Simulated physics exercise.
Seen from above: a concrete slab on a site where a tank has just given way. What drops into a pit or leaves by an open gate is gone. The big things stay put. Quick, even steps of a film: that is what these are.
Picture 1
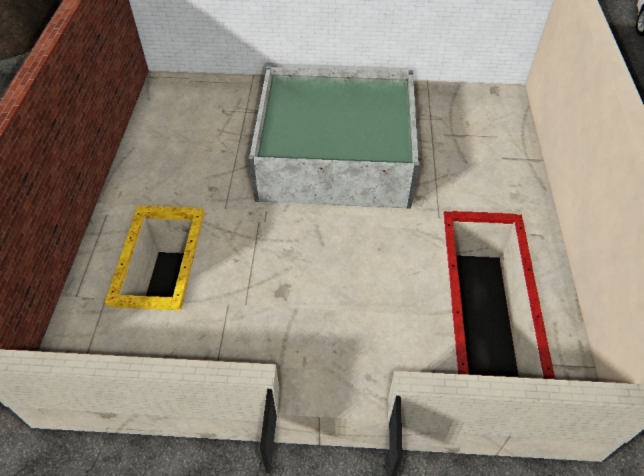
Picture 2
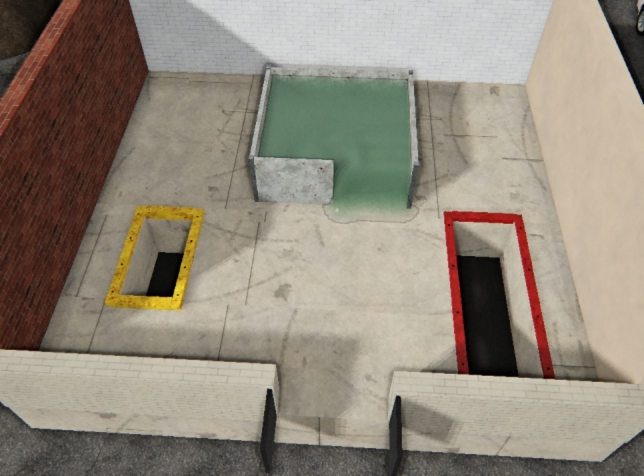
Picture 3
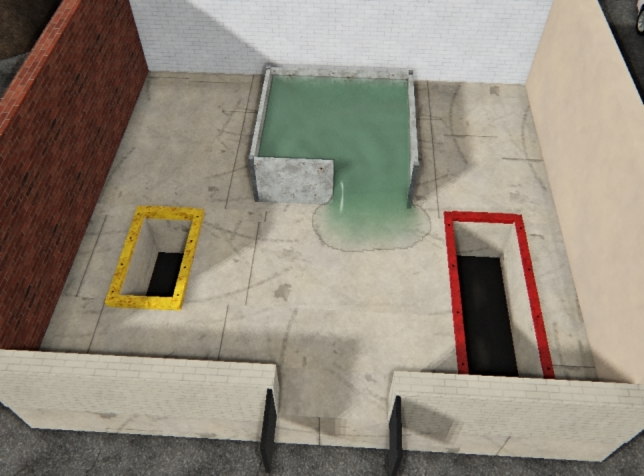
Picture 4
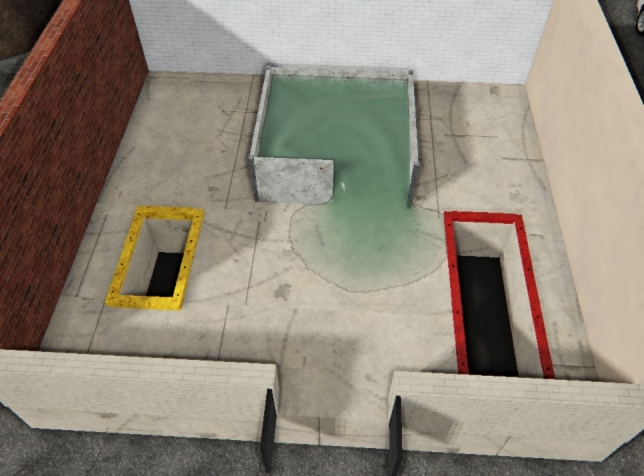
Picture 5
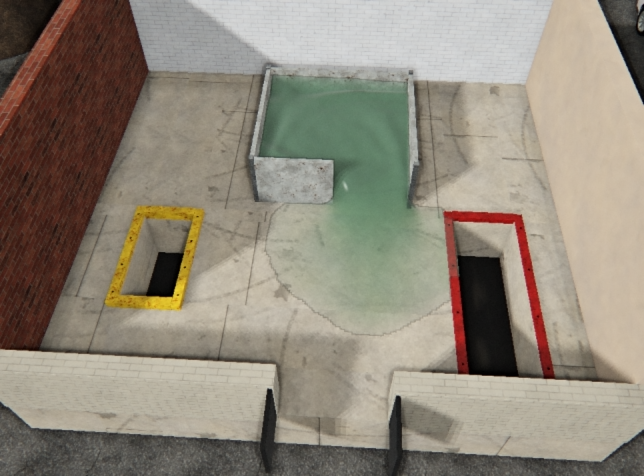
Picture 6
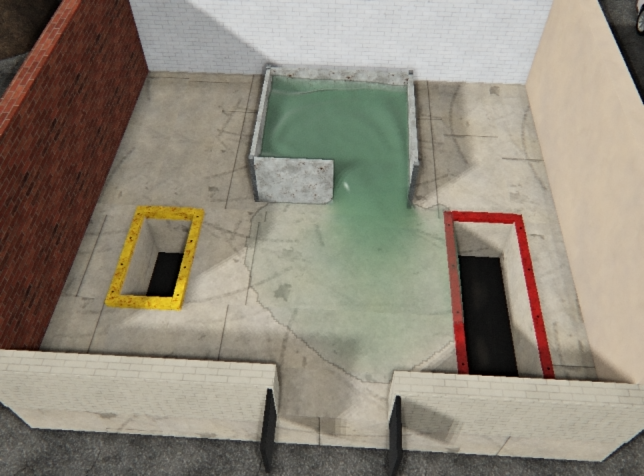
In the video, green water sits still in a concrete tank on a walled slab, then pours through a gap at the tank's front right and spreads widely across the floor between a yellow-rimmed pit and a red-rimmed pit.
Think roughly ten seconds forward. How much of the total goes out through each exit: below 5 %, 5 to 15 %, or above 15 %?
Final split: The gate gets above 15 %; the red pit gets above 15 %; the yellow pit gets below 5 %.
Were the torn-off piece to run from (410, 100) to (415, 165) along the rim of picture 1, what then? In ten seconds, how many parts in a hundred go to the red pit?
Red: About 35 %.
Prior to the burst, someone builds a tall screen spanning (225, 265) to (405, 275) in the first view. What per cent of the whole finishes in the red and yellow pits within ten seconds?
Approximate split, red: 40 in a hundred; yellow: 8 in a hundred.
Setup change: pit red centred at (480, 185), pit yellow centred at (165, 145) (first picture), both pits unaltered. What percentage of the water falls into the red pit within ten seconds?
So the red pit ends up with 8 in a hundred.
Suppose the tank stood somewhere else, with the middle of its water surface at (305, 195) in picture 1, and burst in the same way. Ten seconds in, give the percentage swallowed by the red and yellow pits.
I'd guess red takes near 12 % and yellow near 0 %.
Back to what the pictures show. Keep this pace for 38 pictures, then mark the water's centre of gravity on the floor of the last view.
At about (332, 226).
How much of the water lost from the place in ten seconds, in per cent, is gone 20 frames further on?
My estimate is roughly 60 percent.
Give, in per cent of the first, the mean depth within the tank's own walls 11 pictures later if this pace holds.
About 52 %.
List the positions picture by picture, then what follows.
The first picture shows still water in the tank at (337, 117).
In the second picture, water pours out at (371, 192) and has run to (411, 215).
In the third picture, the front is at (328, 239), out from the gap at (371, 193).
In the fourth picture, the front is at (348, 284), out from the gap at (371, 194).
In the fifth picture, water pours out at (371, 193) and has run to (352, 326).
In the sixth picture, the front is at a hidden place, out from the gap at (371, 193).
A moment on, water covers 25 % of the floor; the gate 3 %, the red pit 4 %, the yellow pit 0 %.
Next, water covers 30 % of the floor; the gate 9 %, the red pit 9 %, the yellow pit 0 %.
Then, water covers 40 % of the floor; the gate 17 %, the red pit 15 %, the yellow pit 0 %.
Later, water covers 60 % of the floor; the gate 26 %, the red pit 20 %, the yellow pit 0 %.
In the end, water covers 90 % of the floor; the gate 32 %, the red pit 22 %, the yellow pit 0 %.
